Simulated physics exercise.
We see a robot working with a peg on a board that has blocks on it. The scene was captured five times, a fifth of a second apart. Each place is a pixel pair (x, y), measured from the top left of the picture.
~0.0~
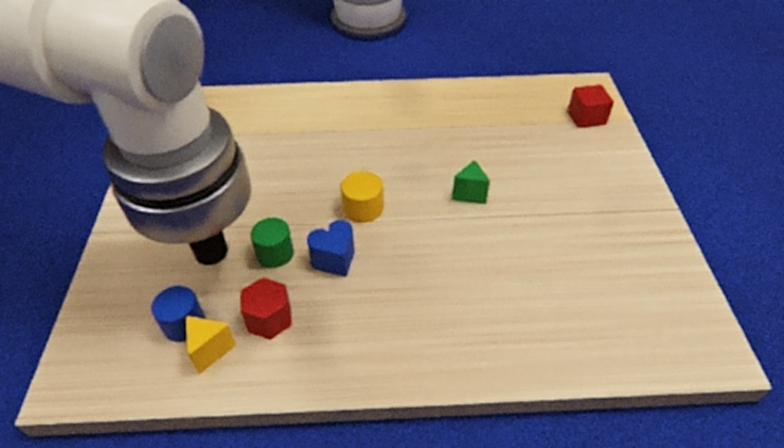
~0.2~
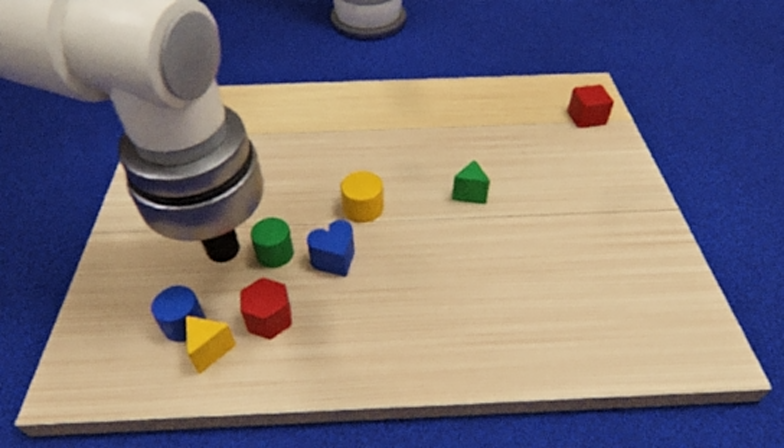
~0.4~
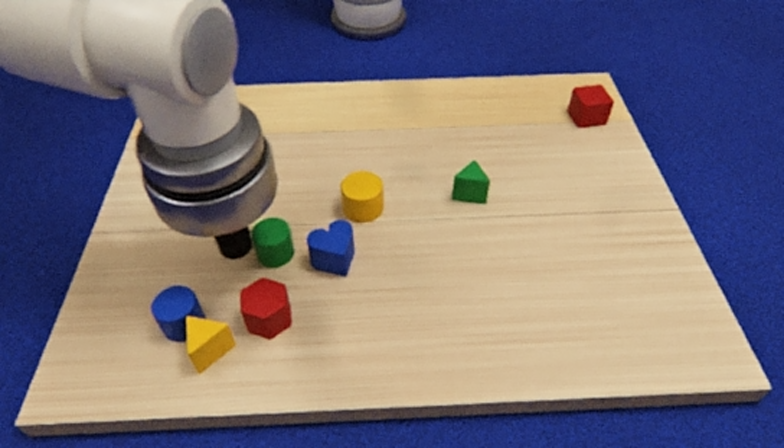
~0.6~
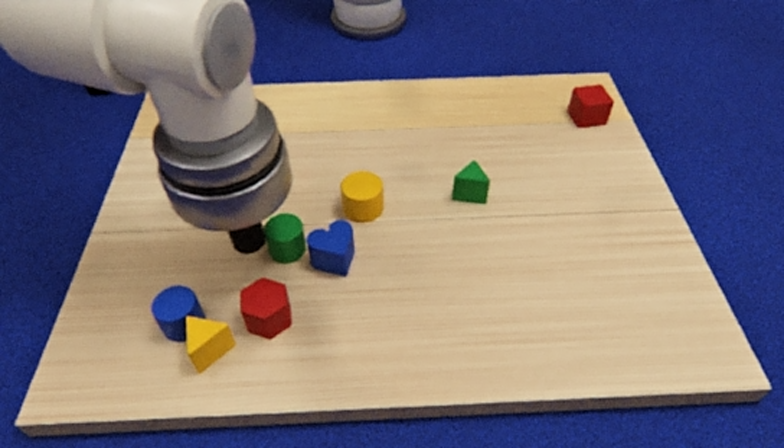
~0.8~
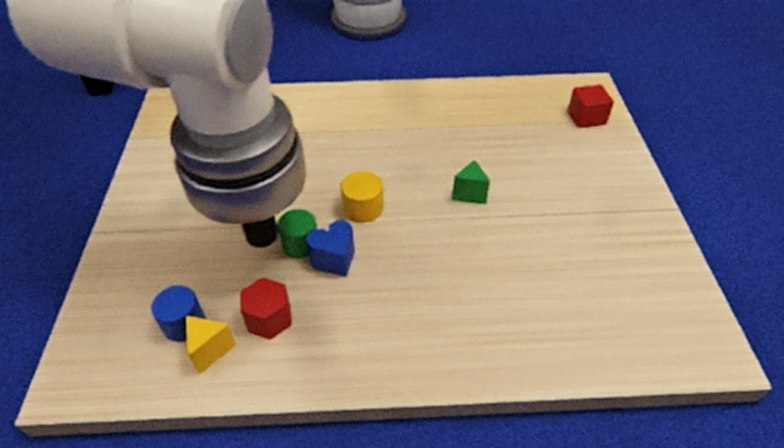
A robot arm moves right and pushes the green round block toward the blue heart-shaped block.
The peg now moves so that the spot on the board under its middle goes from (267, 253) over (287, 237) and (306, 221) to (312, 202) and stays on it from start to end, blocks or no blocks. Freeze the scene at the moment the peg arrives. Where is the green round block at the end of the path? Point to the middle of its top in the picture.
The centre of its top will be at (334, 205).
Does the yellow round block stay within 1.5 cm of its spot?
I believe so.
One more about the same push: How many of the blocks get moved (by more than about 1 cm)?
Blocks moved: One.
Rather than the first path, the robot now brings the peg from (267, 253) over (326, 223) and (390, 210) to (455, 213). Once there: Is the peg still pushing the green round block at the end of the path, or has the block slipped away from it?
The green round block won't stay at the front of the peg.
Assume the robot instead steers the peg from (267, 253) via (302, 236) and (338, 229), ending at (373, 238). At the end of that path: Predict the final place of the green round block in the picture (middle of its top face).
It sits at (407, 214).
What follows on the original path. Halfway along, peg at (294, 212); green round block at (327, 209).
At the end, peg at (309, 185); green round block at (334, 205); yellow round block not moved.
